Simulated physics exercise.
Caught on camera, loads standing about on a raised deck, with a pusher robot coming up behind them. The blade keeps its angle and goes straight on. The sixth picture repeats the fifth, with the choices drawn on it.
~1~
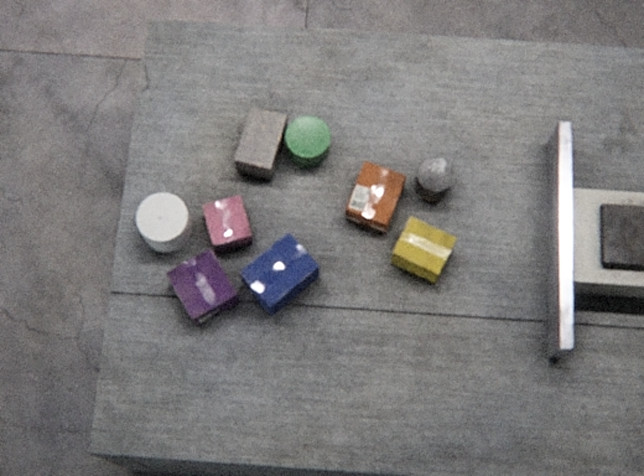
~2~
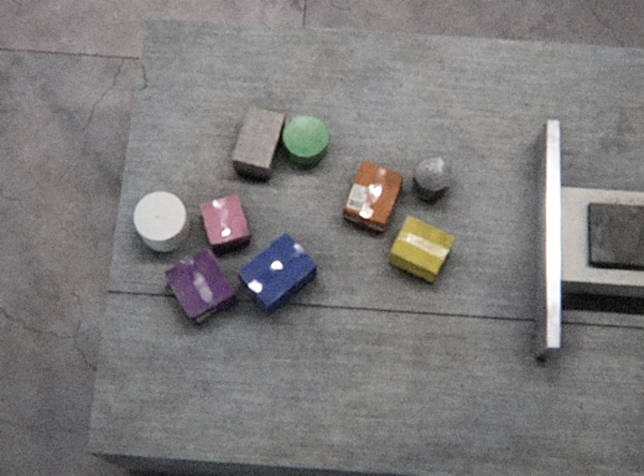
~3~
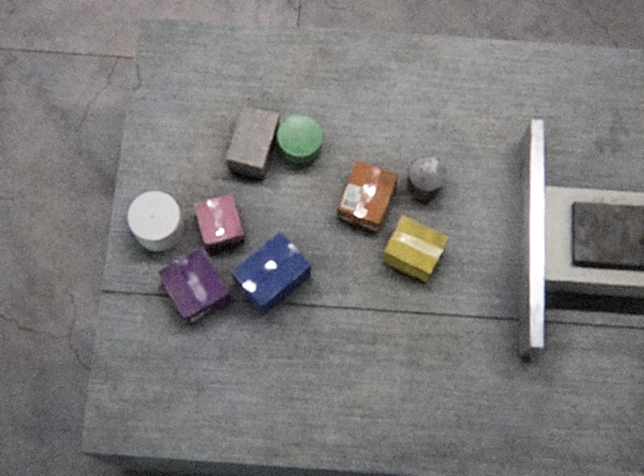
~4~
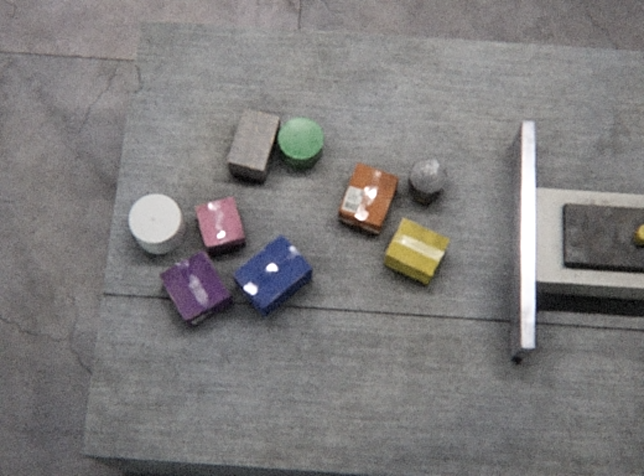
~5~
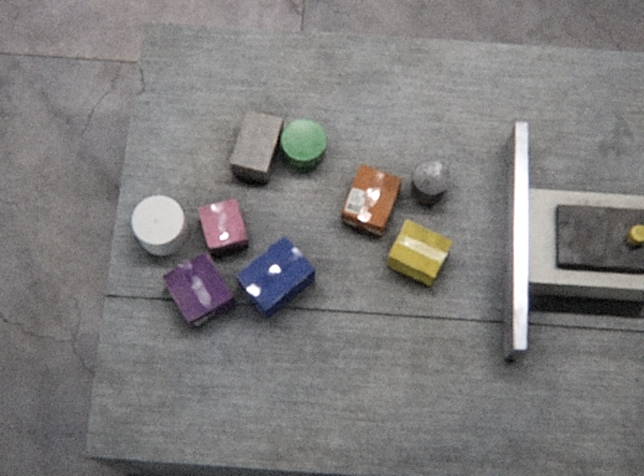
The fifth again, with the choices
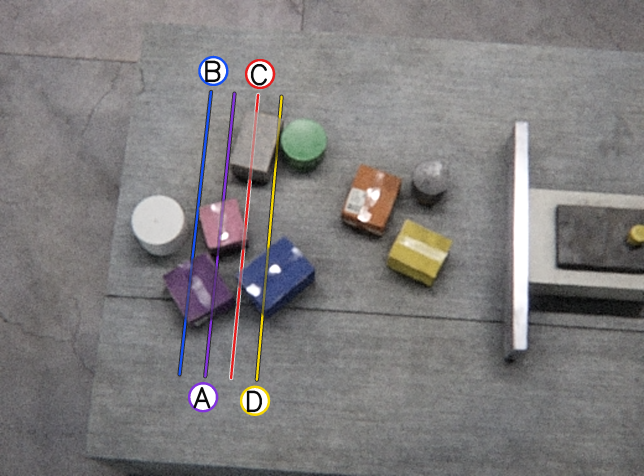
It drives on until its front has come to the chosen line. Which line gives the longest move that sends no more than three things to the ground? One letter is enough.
Stop at B.
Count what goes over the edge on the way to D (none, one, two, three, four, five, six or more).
By then, none.
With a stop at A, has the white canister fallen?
By then, yes.
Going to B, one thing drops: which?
The white canister.
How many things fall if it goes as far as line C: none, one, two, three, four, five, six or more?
The count is none.
On the marked copy, A at (221, 228); B at (196, 227); C at (245, 230); D at (270, 232).
Following B. Soon after the start, robot (477, 229); black pail (379, 173); orange parcel (345, 198).
Later, robot (360, 221); purple box (141, 307); blue box (186, 270).
In the end, robot (269, 215); white canister over the edge; pink parcel (120, 204); one fallen.
As for the rest, A is within the limit but short; C is within the limit but short; D is within the limit but short.
